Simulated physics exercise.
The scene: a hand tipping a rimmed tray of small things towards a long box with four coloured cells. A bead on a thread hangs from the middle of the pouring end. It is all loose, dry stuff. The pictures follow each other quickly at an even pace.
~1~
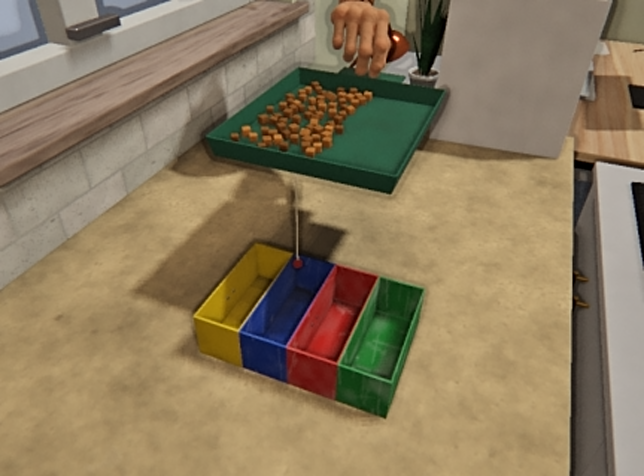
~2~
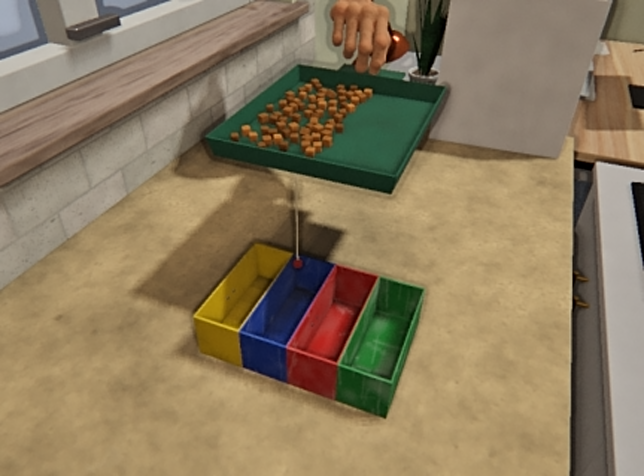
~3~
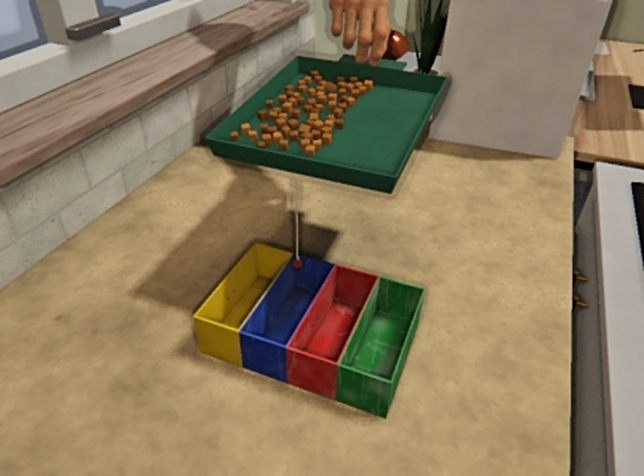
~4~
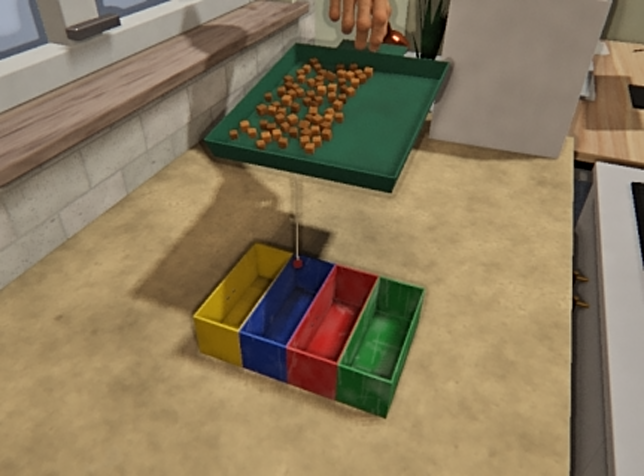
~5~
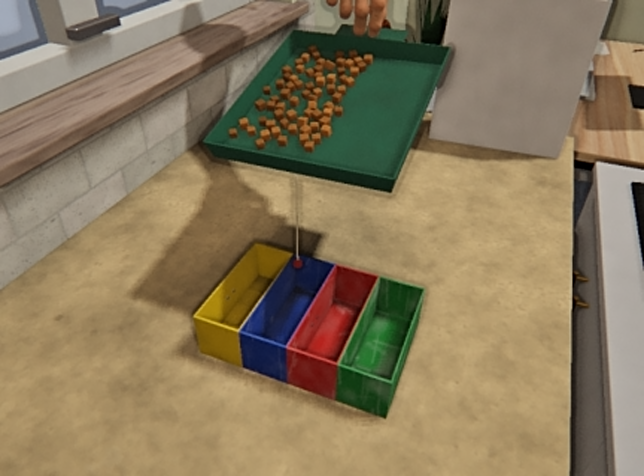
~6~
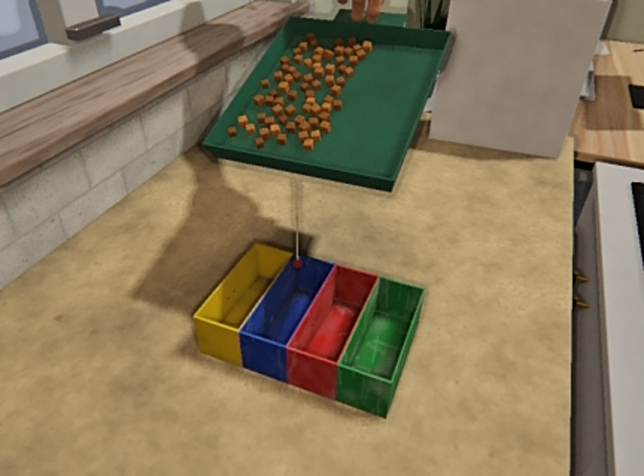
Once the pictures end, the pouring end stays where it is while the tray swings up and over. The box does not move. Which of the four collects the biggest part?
Fullest: The yellow cell.
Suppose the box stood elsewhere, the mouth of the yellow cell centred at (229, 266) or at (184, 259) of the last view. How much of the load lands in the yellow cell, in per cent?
First some 40, then 10 per cent.
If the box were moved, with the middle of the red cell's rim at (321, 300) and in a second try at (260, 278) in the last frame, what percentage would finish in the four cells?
About 70 and 80 per cent.
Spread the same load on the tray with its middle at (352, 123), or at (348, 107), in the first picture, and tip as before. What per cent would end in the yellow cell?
The first gives 20 %, the second 30 %.
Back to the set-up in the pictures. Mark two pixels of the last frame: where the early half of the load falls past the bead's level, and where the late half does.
Around (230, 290) and then (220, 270).
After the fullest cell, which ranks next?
The runner-up: Blue.
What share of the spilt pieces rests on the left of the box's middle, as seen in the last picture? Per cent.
Roughly 100 in a hundred.
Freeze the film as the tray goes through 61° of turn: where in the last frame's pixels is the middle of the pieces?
Around (261, 134).
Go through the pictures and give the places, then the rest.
The first picture shows corners of the pouring end at (212, 135) and (393, 173), level; middle of the load at (308, 116), brown sugar cubes; bead on its thread at (298, 263); yellow cell at (218, 338); blue cell at (264, 354); red cell at (312, 370); green cell at (363, 388).
The second picture shows corners of the pouring end at (212, 135) and (393, 173), level; middle of the load at (308, 114).
The third picture shows corners of the pouring end at (211, 136) and (393, 174), tipped barely, level across its low end; middle of the load at (308, 109).
The fourth picture shows corners of the pouring end at (210, 138) and (392, 174), tipped a little, level across its low end; middle of the load at (307, 102).
The fifth picture shows corners of the pouring end at (209, 139) and (391, 175), tipped a little, level across its low end; middle of the load at (306, 95).
The sixth picture shows corners of the pouring end at (208, 141) and (390, 176), tipped clearly, level across its low end; middle of the load at (305, 88); yellow cell at (218, 338); blue cell at (264, 354); red cell at (312, 370); green cell at (363, 388).
Soon after the last picture, tray tipped steeply; all on the tray.
A little later, tray tipped right over; nearly all on the tray; a stray few falling or outside the box.
Later still, tray tipped past a quarter turn; about a third in the yellow cell; about a quarter in the blue cell; a small part in the red cell; about a third falling or outside the box.
By the end, tray tipped past a quarter turn; about a third in the yellow cell; about a quarter in the blue cell; a small part in the red cell; none in the green cell; about a third outside the box.
